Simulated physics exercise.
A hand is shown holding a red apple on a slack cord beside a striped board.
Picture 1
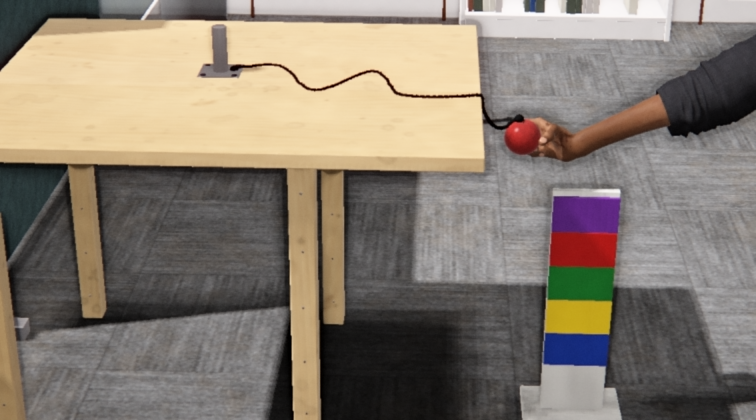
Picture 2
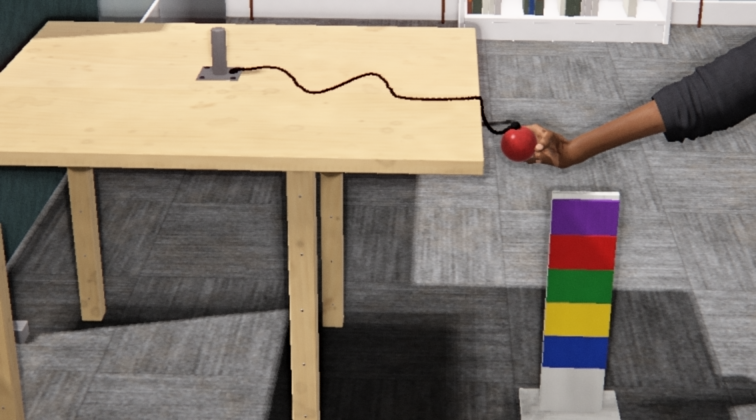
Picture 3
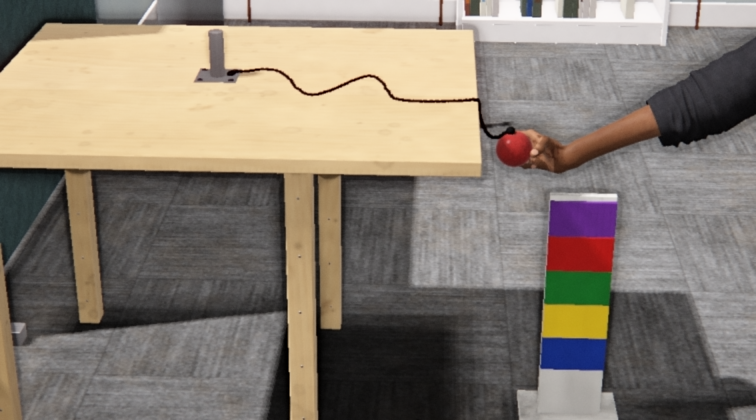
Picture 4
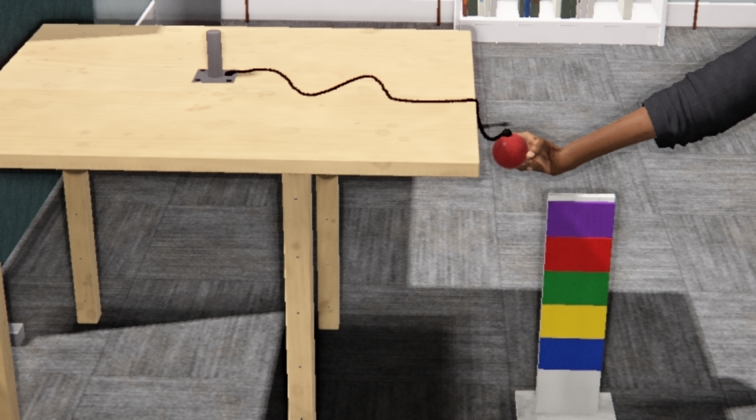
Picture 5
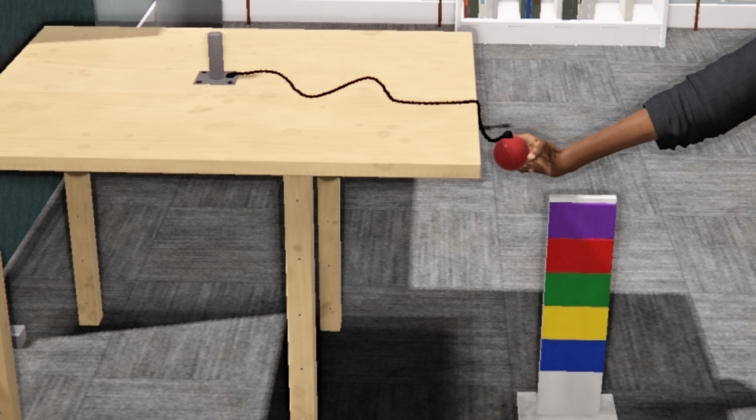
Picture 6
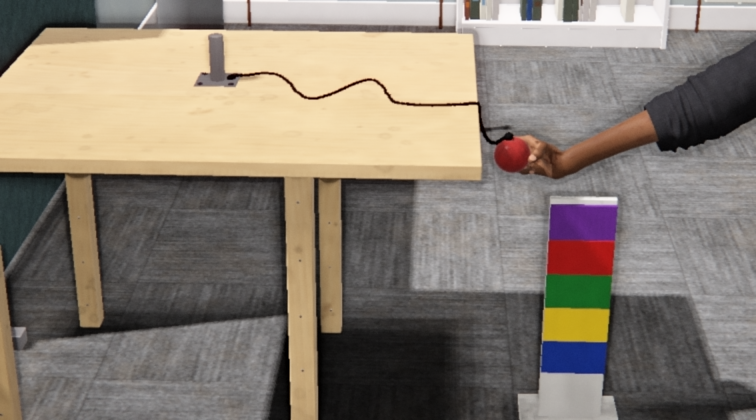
A hand holding a red ball on a slack dark cord beside a table, lowering slightly near a colour-striped board.
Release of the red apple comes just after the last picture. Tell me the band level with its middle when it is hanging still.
That is the green band.
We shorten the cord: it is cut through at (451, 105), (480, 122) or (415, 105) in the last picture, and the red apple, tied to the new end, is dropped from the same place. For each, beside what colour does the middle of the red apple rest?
In turn it lines up with purple, red and no band.
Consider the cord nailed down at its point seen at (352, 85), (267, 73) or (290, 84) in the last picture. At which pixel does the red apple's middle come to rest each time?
In order of the tries: About (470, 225), about (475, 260), about (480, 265).
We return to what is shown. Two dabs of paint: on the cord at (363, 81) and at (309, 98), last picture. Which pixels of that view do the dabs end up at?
The first settles around (437, 94), the second around (360, 89).
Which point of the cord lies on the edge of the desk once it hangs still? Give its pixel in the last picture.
Roughly (385, 89).
A little later, apple near (438, 270); level with green.
Next, apple near (492, 288); level with green.
When it is over, apple near (475, 288); level with green. Its centre hangs level with the green band.
